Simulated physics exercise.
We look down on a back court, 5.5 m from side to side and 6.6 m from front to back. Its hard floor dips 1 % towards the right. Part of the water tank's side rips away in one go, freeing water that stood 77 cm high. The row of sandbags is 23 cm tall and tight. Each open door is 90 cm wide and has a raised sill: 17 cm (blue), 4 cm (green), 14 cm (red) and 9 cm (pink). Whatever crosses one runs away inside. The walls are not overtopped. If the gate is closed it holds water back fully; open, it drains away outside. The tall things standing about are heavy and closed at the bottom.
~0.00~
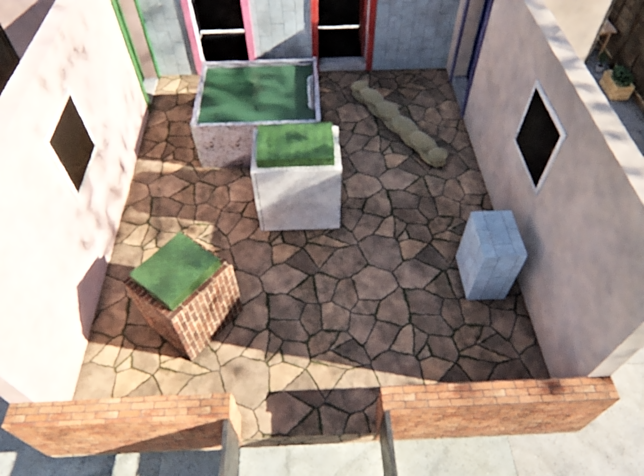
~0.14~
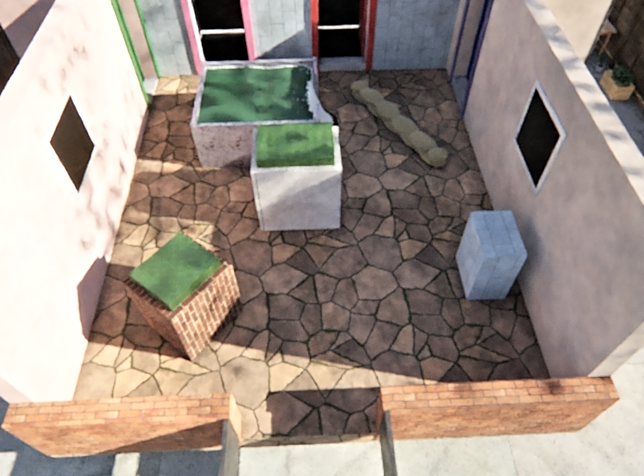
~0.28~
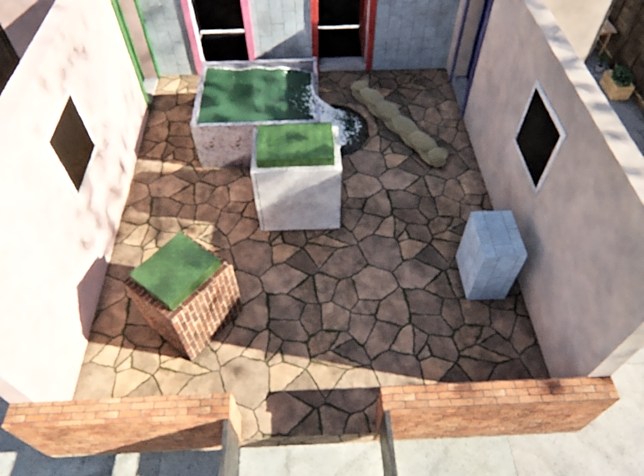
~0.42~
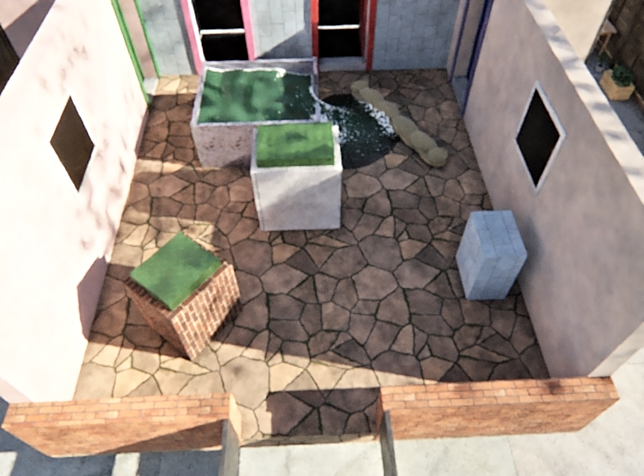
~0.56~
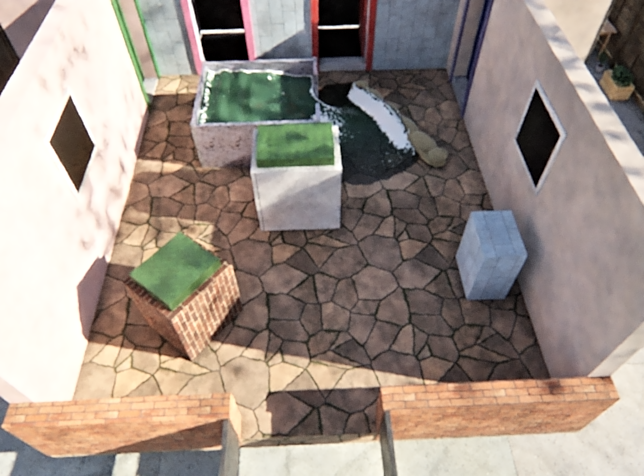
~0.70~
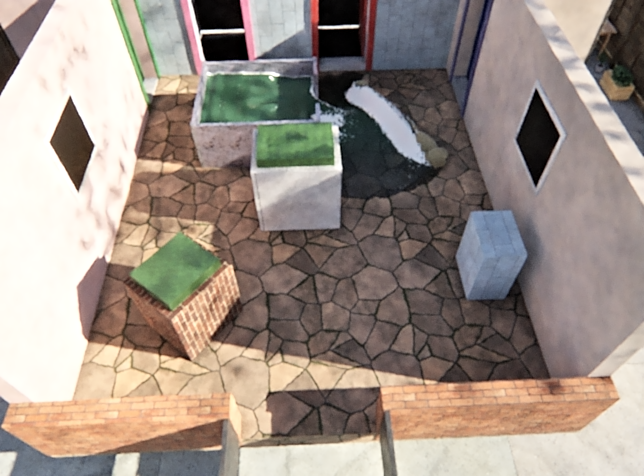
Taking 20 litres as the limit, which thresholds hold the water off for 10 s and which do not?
Within that time: At the blue door it does not reach the limit; at the green door it passes the limit; at the red door it does not reach the limit; at the pink door it keeps below the limit.
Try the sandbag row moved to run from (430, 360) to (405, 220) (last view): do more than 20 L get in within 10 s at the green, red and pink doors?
Against that limit: Green above, red not over, pink not over.
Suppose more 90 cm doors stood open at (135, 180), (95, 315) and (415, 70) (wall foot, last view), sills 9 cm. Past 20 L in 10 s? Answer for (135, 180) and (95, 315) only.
In turn: Under, under.
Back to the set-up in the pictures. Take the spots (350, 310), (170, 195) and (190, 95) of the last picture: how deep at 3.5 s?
In that order: 2, 0 and 3 cm.
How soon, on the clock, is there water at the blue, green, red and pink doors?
Arrival: Blue 1.4 s, green 3.2 s, red 0.8 s, pink 2.0 s.
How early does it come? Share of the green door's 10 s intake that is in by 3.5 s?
Some 0 per cent by then.
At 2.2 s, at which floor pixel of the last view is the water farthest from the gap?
Around (547, 403).
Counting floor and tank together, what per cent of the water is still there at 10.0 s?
Roughly 86 in a hundred.
After 1.4 s water covers 30 % of the floor and is deepest (44 cm) near (374, 121); blue door not reached, green door not reached, red door 17 cm at the sill, 0 L in, pink door not reached.
After 2.2 s water covers 40 % of the floor and is deepest (34 cm) near (374, 121); blue door 14 cm at the sill, 0 L in, green door not reached, red door 12 cm at the sill, 5 L in, pink door 2 cm at the sill, 0 L in.
After 3.5 s water covers 55 % of the floor and is deepest (28 cm) near (374, 121); blue door 9 cm at the sill, 0 L in, green door 6 cm at the sill, 0 L in, red door 10 cm at the sill, 7 L in, pink door 3 cm at the sill, 0 L in.
After 6.0 s water covers 70 % of the floor and is deepest (17 cm) near (374, 121); blue door 11 cm at the sill, 0 L in, green door 8 cm at the sill, 24 L in, red door 7 cm at the sill, 7 L in, pink door 4 cm at the sill, 0 L in.
After 10.0 s water covers 90 % of the floor and is deepest (12 cm) near (467, 154); blue door 10 cm at the sill, 0 L in, green door 5 cm at the sill, 44 L in, red door 8 cm at the sill, 7 L in, pink door 6 cm at the sill, 0 L in.
